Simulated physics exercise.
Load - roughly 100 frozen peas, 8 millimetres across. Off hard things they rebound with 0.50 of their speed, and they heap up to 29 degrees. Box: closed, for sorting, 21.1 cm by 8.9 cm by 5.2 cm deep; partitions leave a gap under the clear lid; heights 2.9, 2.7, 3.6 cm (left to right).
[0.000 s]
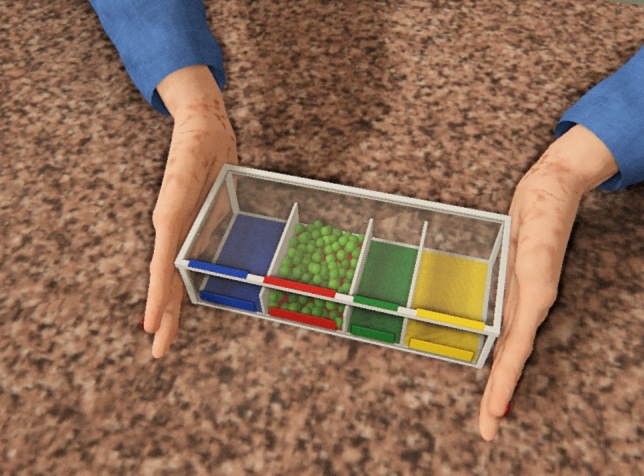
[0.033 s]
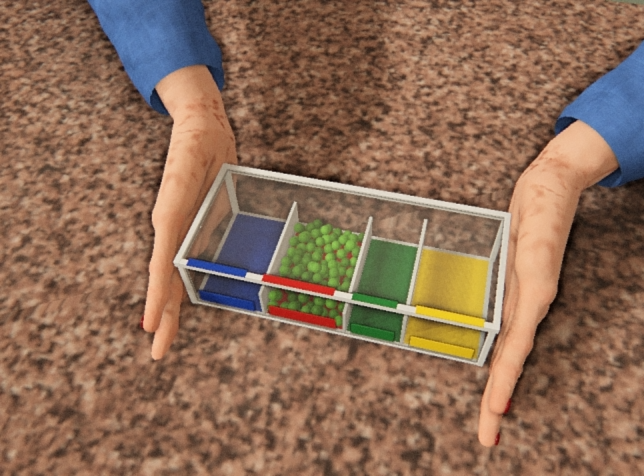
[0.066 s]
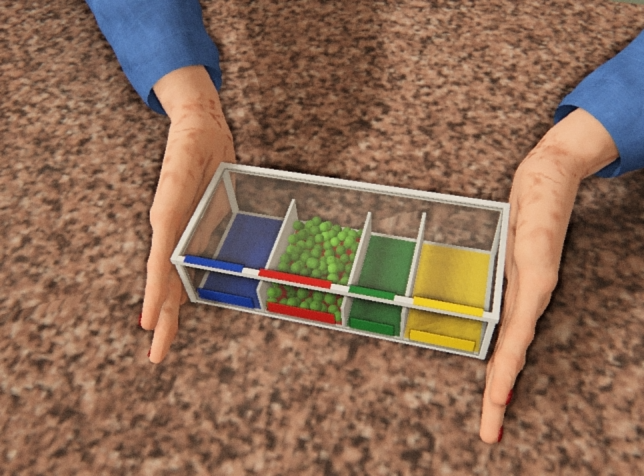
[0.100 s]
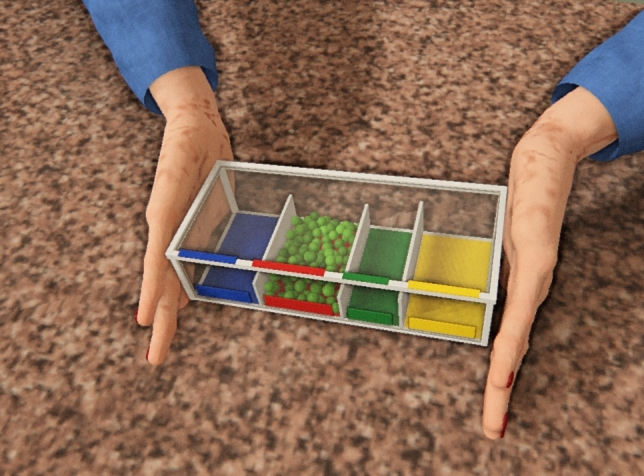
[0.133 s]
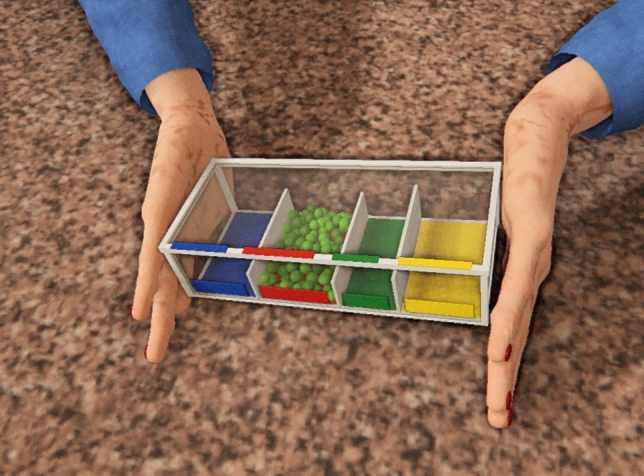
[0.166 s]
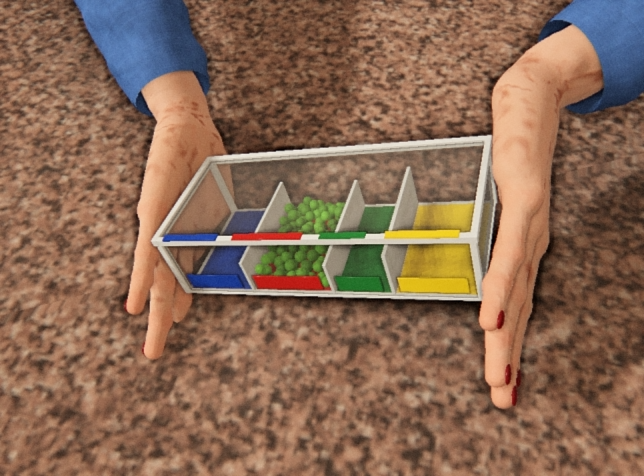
In the video, two hands hold a clear box with blue, red, green and yellow sections, small green balls heaped in the red one, and gradually tilt it, raising its right side while the balls stay in their section.
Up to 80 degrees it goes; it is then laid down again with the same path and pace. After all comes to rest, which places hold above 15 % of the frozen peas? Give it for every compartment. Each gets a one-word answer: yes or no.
My answers are red compartment yes, blue compartment yes, green compartment no, yellow compartment no.
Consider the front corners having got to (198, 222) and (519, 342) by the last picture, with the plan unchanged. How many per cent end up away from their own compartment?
Estimate: Around 60 %.
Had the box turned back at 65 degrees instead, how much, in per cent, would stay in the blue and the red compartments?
Blue: 5; red: 95 (per cent).
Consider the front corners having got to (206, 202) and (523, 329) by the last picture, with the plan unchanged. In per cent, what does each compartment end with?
The compartments end with red 45 per cent, blue 0 per cent, green 20 per cent and yellow 35 per cent.
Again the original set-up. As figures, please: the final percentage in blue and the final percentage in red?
The blue compartment ends with 40 per cent, the red one with 60 per cent.
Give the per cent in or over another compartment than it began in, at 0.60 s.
Roughly 10 in a hundred.
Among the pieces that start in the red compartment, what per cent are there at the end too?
Close to 60 in a hundred.
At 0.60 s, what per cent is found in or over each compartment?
Red 90; blue 10; green 0; yellow 0.
After 0.60 s, tilt 79 degrees; red 90 %, blue 10 %.
Then, at 0.90 s, tilt 32 degrees; red 60 %, blue 40 %.
After 1.29 s, tilt 0 degrees; red 60 %, blue 40 %.
By 1.8 s all is still; red 60 %, blue 40 %, green 0 %, yellow 0 %.
